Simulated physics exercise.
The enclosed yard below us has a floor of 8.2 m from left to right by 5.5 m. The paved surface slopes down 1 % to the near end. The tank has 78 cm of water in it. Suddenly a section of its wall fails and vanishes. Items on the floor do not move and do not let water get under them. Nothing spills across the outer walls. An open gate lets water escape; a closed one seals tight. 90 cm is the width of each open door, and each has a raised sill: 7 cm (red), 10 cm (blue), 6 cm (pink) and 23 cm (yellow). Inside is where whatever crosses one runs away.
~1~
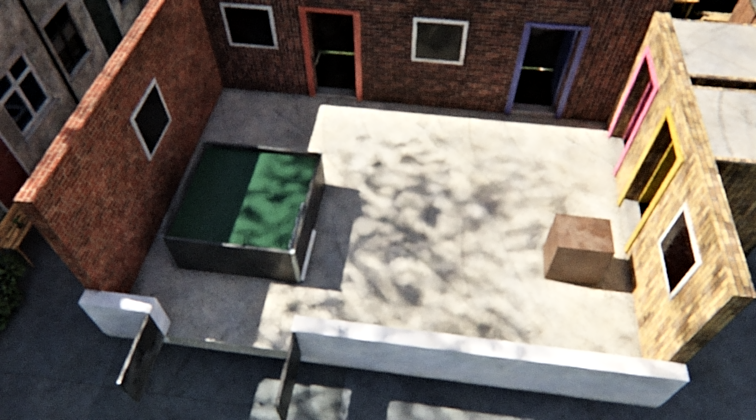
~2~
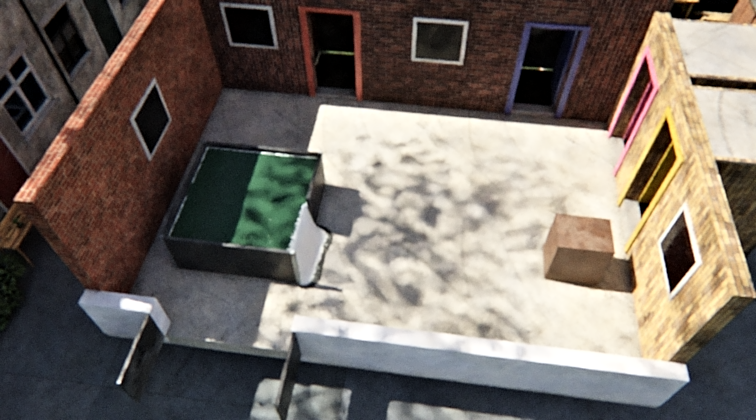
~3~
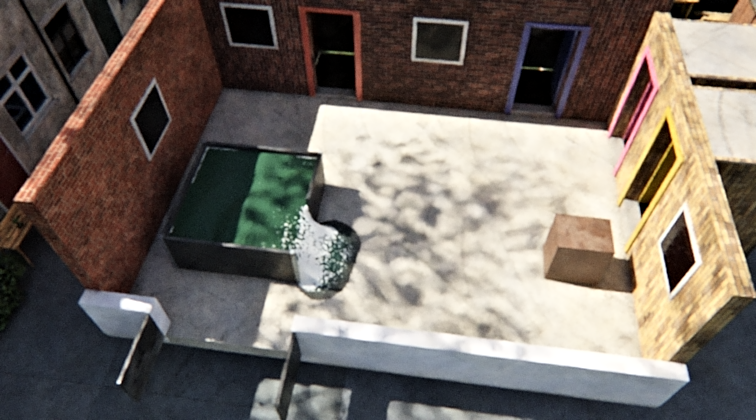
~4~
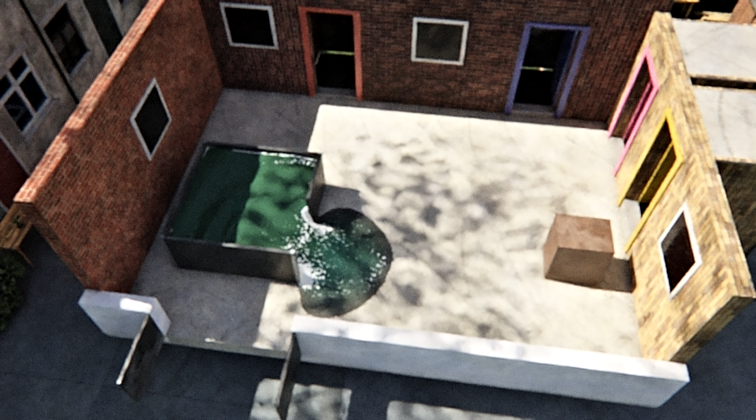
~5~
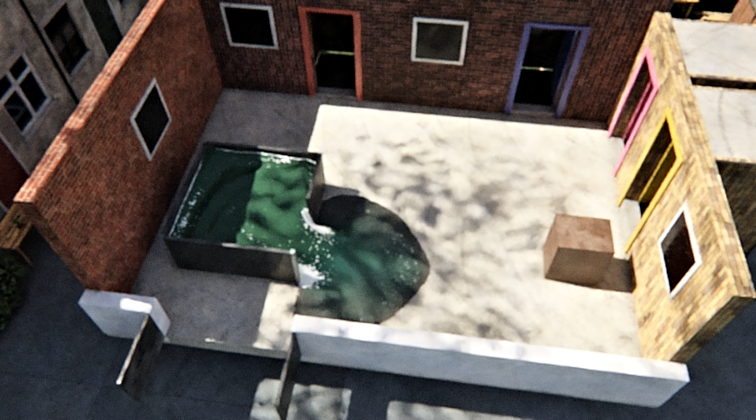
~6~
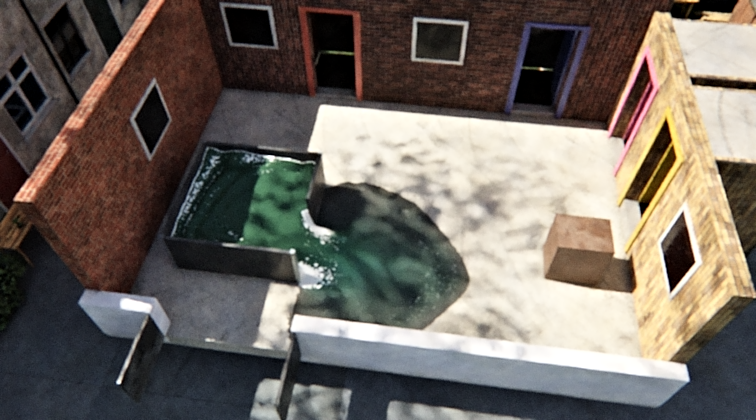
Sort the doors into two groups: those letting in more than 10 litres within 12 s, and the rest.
The red door goes with the rest; the blue door goes in the first group; the pink door goes in the first group; the yellow door goes with the rest.
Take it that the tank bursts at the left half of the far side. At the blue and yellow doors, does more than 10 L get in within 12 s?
At blue the amount is beneath the mark, while at yellow it is beneath the mark.
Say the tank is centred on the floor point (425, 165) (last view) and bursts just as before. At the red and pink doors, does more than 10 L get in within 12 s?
Result - red door does not exceed it, pink door exceeds it.
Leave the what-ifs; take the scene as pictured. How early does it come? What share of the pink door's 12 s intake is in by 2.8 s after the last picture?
Estimate: Around 5 per cent.
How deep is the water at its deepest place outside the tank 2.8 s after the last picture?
About 33 cm.
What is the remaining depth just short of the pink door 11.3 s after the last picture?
Close to 8.0 cm of depth.
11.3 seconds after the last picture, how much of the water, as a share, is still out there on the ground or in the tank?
Still there: Roughly 92 %.
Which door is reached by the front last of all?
The red door.
Then, 0.7 s after the last picture water covers 35 % of the floor and is deepest (40 cm) near (316, 259); red door not reached, blue door not reached, pink door not reached, yellow door not reached.
Then, 1.5 s after the last picture water covers 45 % of the floor and is deepest (46 cm) near (627, 346); red door not reached, blue door not reached, pink door not reached, yellow door 9 cm at the sill, 0 L in.
Then, 2.8 s after the last picture water covers 55 % of the floor and is deepest (33 cm) near (644, 381); red door not reached, blue door not reached, pink door 12 cm at the sill, 6 L in, yellow door 20 cm at the sill, 0 L in.
Then, 6.3 s after the last picture water covers 75 % of the floor and is deepest (18 cm) near (644, 381); red door 2 cm at the sill, 0 L in, blue door 12 cm at the sill, 57 L in, pink door 13 cm at the sill, 95 L in, yellow door 8 cm at the sill, 1 L in.
Then, 11.3 s after the last picture water covers 100 % of the floor and is deepest (17 cm) near (121, 315); red door 4 cm at the sill, 0 L in, blue door 7 cm at the sill, 62 L in, pink door 8 cm at the sill, 163 L in, yellow door 9 cm at the sill, 1 L in.
